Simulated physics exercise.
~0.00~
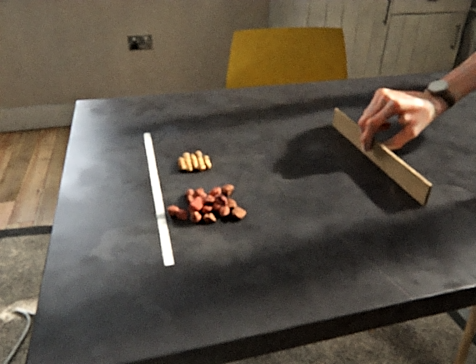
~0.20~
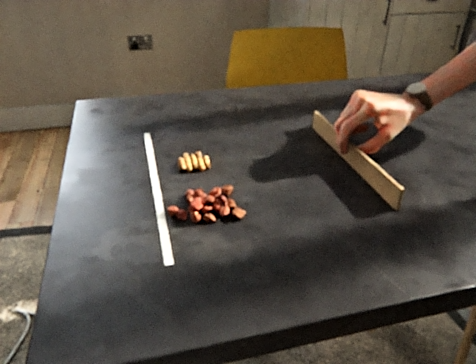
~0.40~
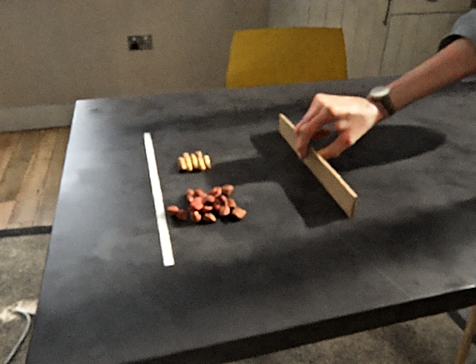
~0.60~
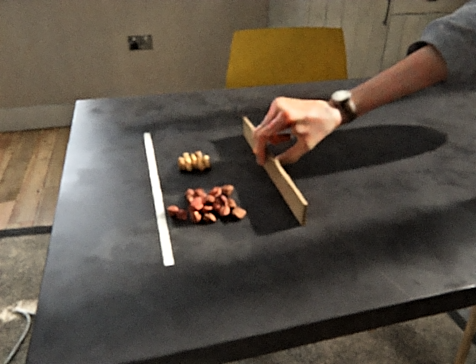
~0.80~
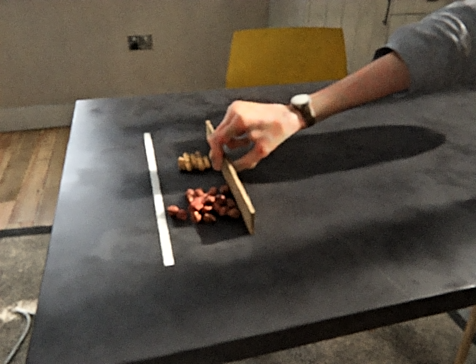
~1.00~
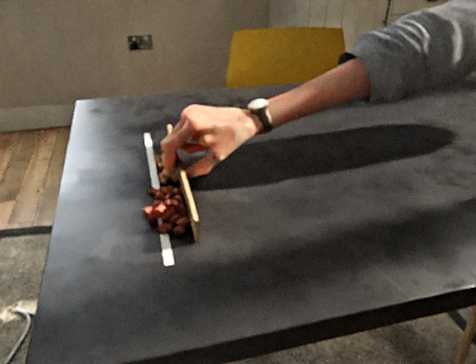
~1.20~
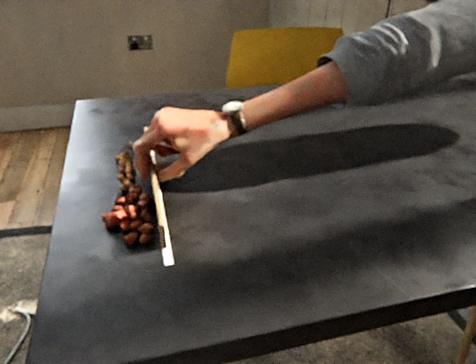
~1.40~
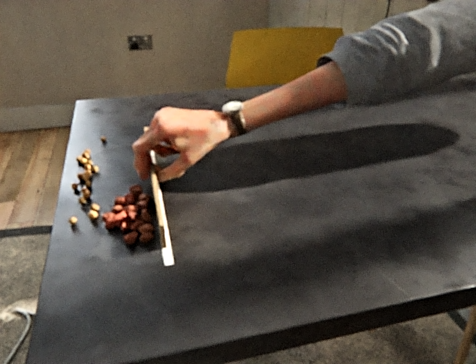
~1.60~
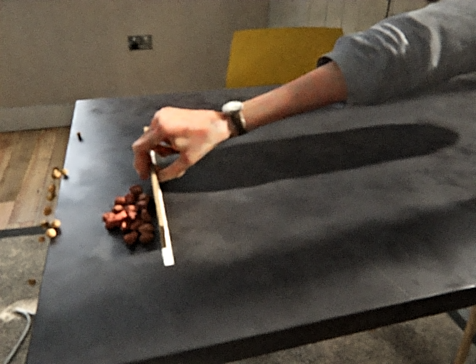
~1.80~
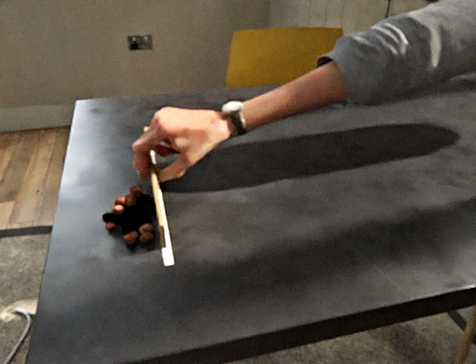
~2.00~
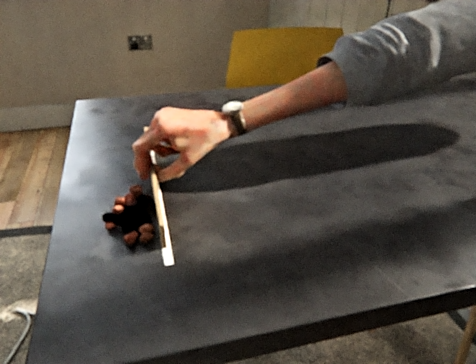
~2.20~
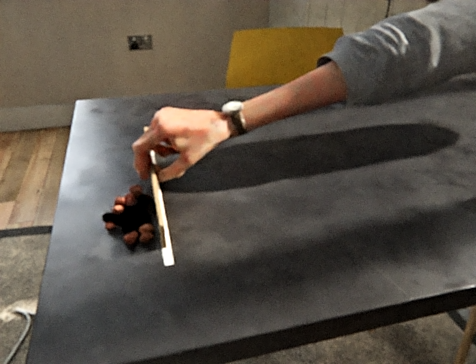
Hand sweeping a card left to the white tape, pale bits rolling off the table edge while reddish pieces stay on top.
